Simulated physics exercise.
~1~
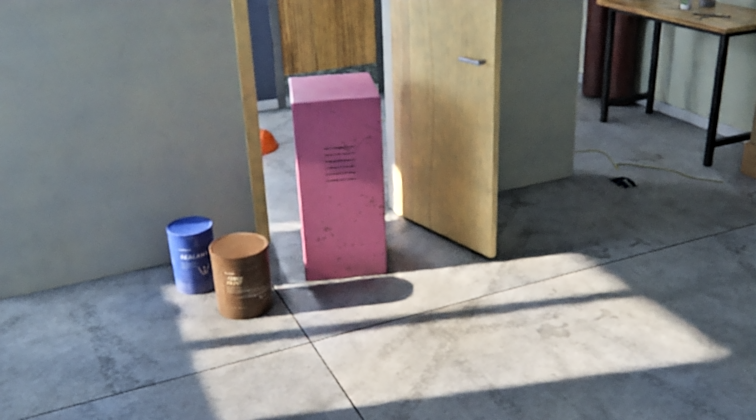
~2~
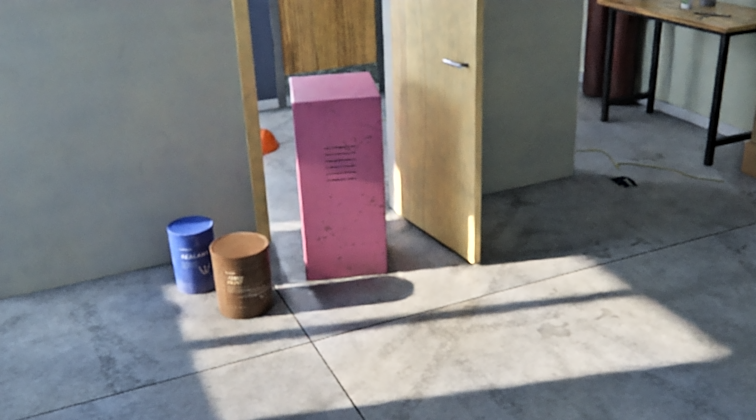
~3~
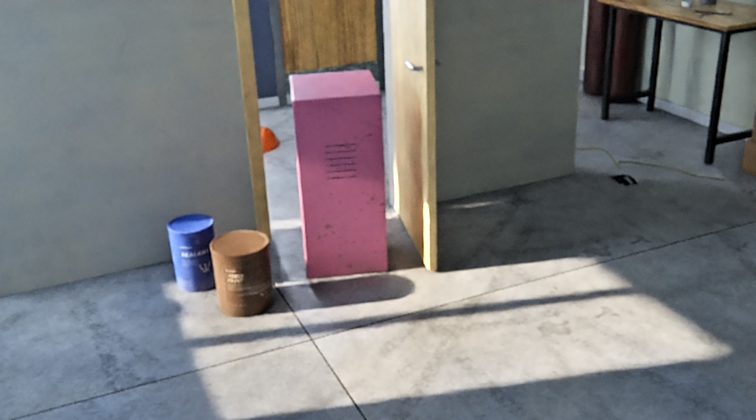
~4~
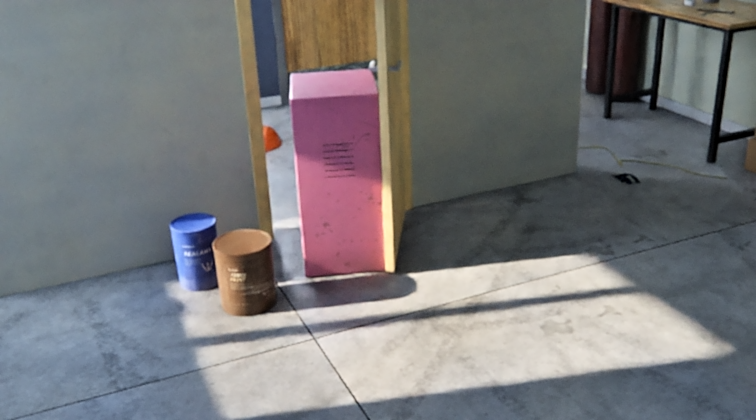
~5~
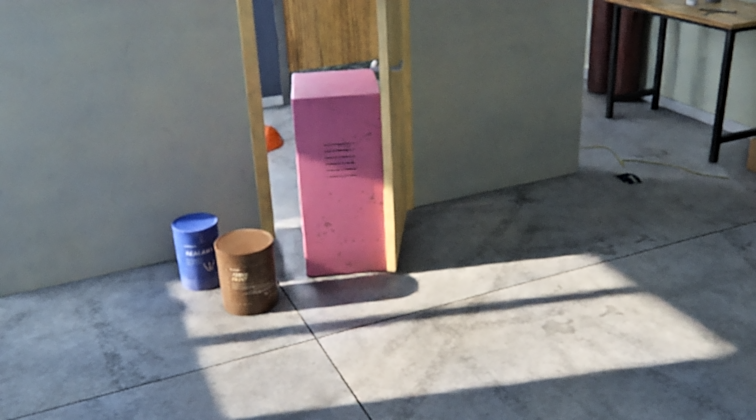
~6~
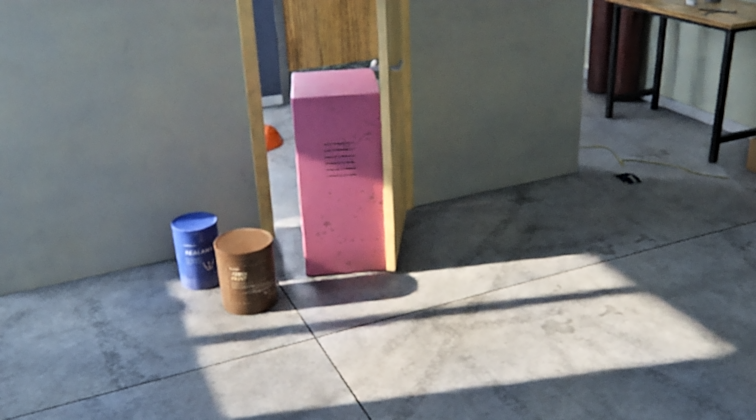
A pale wooden door swung inward toward a tall pink cabinet standing in the doorway, then stopped against it and stayed partly open, while the blue and brown tubs on the floor to the left stayed where they were.
